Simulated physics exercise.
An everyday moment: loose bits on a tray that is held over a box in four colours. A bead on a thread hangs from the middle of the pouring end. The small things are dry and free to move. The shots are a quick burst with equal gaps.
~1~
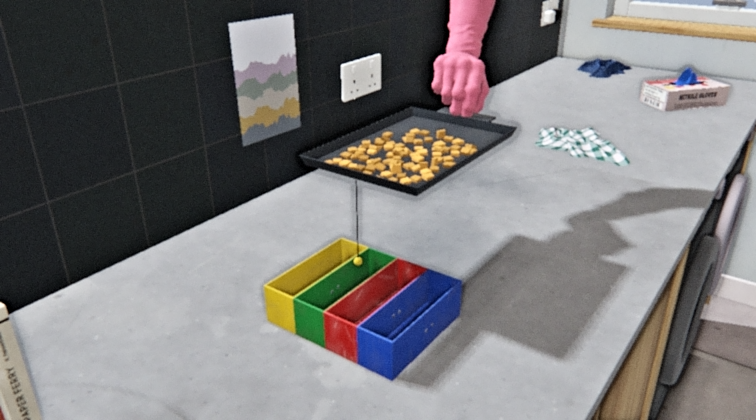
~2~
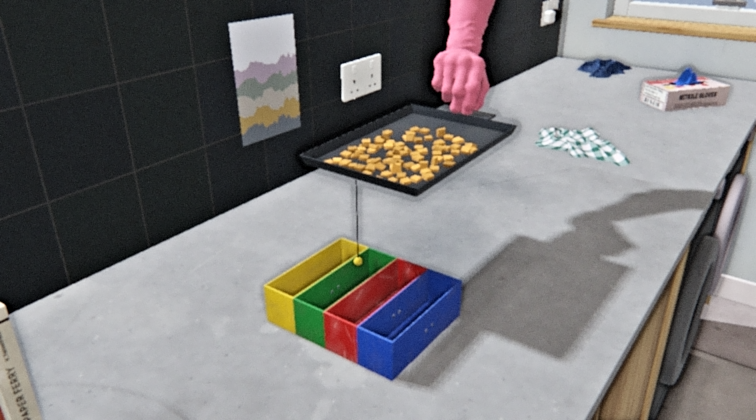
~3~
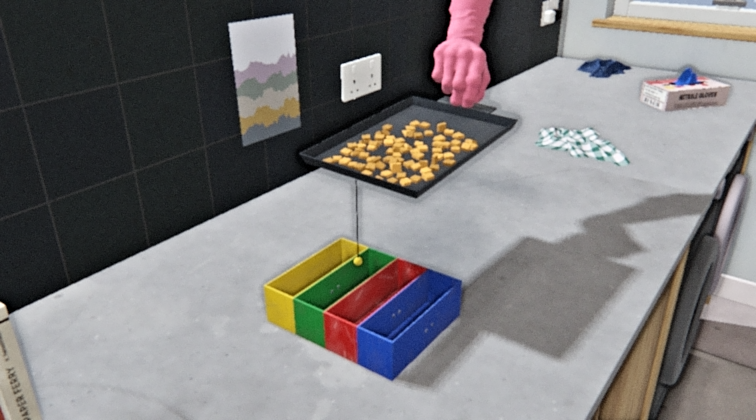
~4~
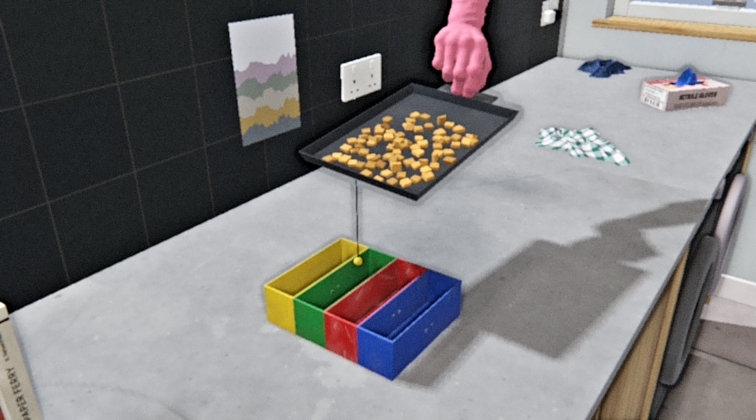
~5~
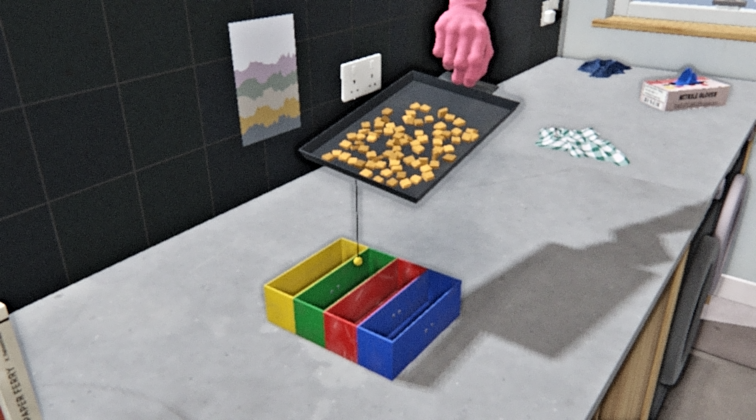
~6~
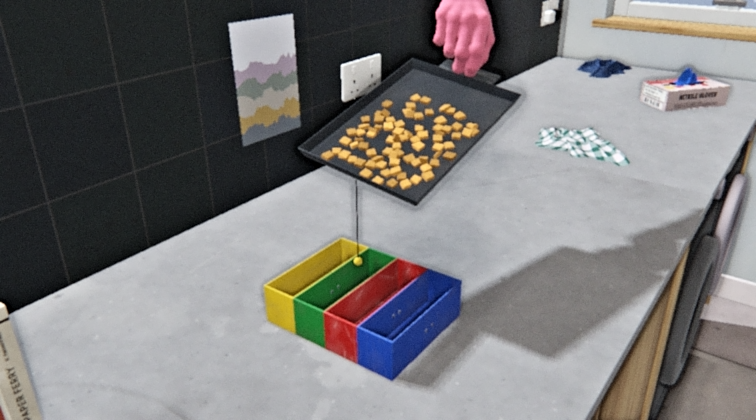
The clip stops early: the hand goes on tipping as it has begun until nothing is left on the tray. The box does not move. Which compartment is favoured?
The blue cell gets the most.
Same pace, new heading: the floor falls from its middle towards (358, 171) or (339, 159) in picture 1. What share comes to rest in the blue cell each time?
First some 0, then 0 per cent.
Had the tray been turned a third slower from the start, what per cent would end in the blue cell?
About 60 per cent.
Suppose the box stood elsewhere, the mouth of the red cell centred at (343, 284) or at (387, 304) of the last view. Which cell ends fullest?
One: The blue cell. Two: Red.
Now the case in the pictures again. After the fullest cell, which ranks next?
Second comes that red cell.
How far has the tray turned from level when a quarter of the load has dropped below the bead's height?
Near 80 degrees.
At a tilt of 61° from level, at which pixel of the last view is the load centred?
Near (404, 180).
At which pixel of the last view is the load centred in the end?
Around (406, 329).
Soon, tray tipped steeply; all on the tray.
A while on, tray tipped right over; a stray few on the tray; about half in the blue cell; about a quarter in the red cell; a small part falling or outside the box.
Towards the end, tray tipped past a quarter turn; about two thirds in the blue cell; about a third in the red cell; a stray few in the green cell; a stray few falling or outside the box.
Finally, tray tipped past a quarter turn; about two thirds in the blue cell; about a third in the red cell; a stray few in the green cell; none in the yellow cell; a stray few outside the box.
